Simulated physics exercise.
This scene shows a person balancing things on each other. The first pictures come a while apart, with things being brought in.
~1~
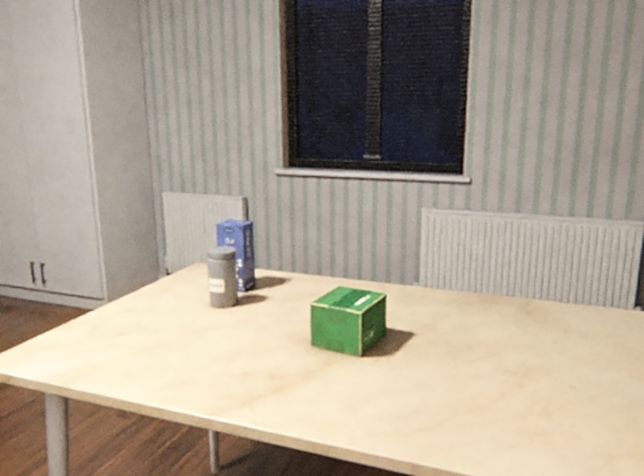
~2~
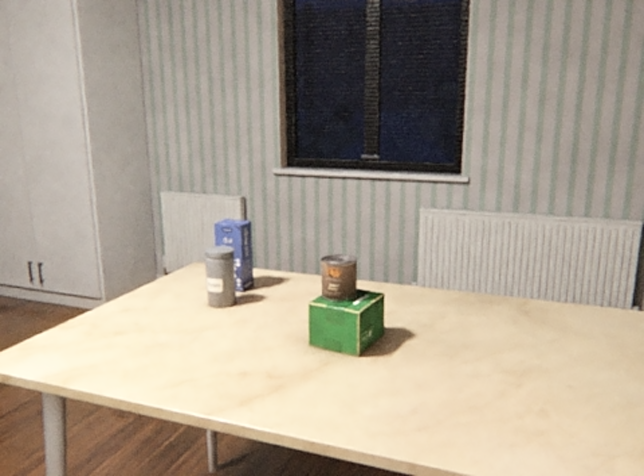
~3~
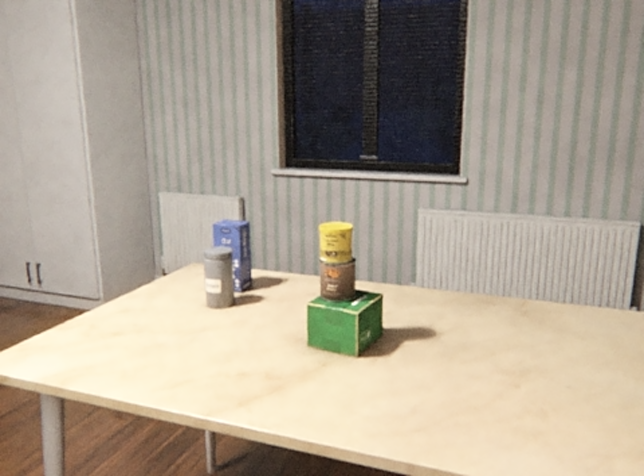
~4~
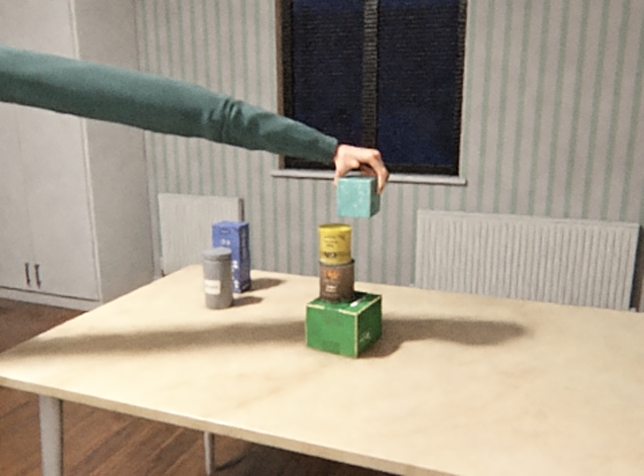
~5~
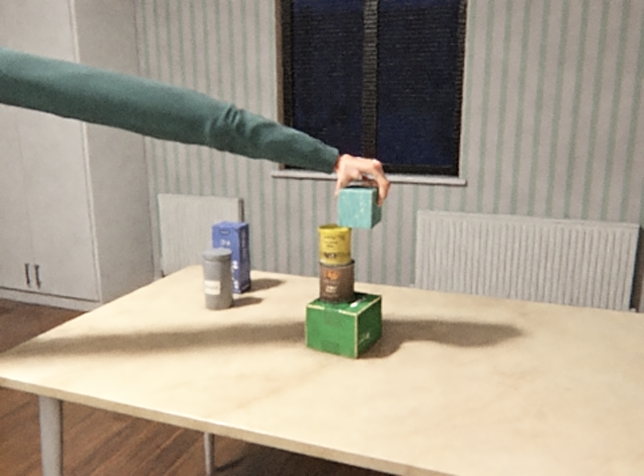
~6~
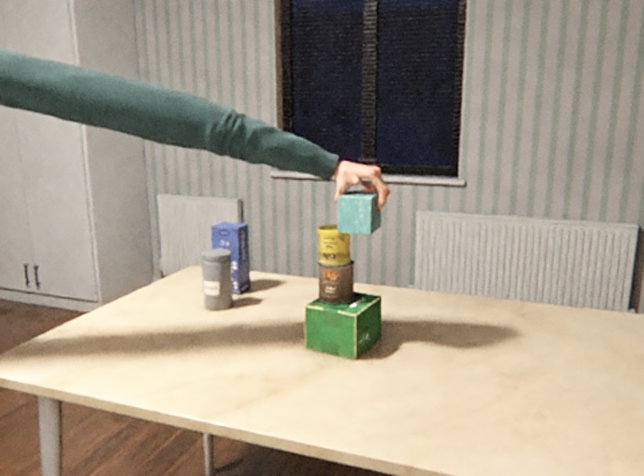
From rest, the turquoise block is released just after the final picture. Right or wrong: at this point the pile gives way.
Right, it gives way.
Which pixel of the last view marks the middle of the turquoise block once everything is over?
Near (419, 338).
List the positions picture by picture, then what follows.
The last thing is not in view yet; blue carton (236, 256), in the first picture.
The last thing is not in view yet; green box (347, 319), in the second picture.
The last thing is not in view yet; grey jar (219, 277), in the third picture.
On its way; turquoise block (359, 196); brown tin (337, 279), in the fourth picture.
On its way; turquoise block (361, 206); yellow tin (335, 245), in the fifth picture.
In place under the hand; turquoise block (360, 212); blue carton (231, 258), in the sixth picture.
Then, 0.40 s after the last picture, turquoise block now fallen.
Then, 0.50 s after the last picture, things are still on the move.
At rest, fallen, turquoise block; the other 5 in place. Seen from the same camera at the end, turquoise block near (419, 338). The pile comes apart.
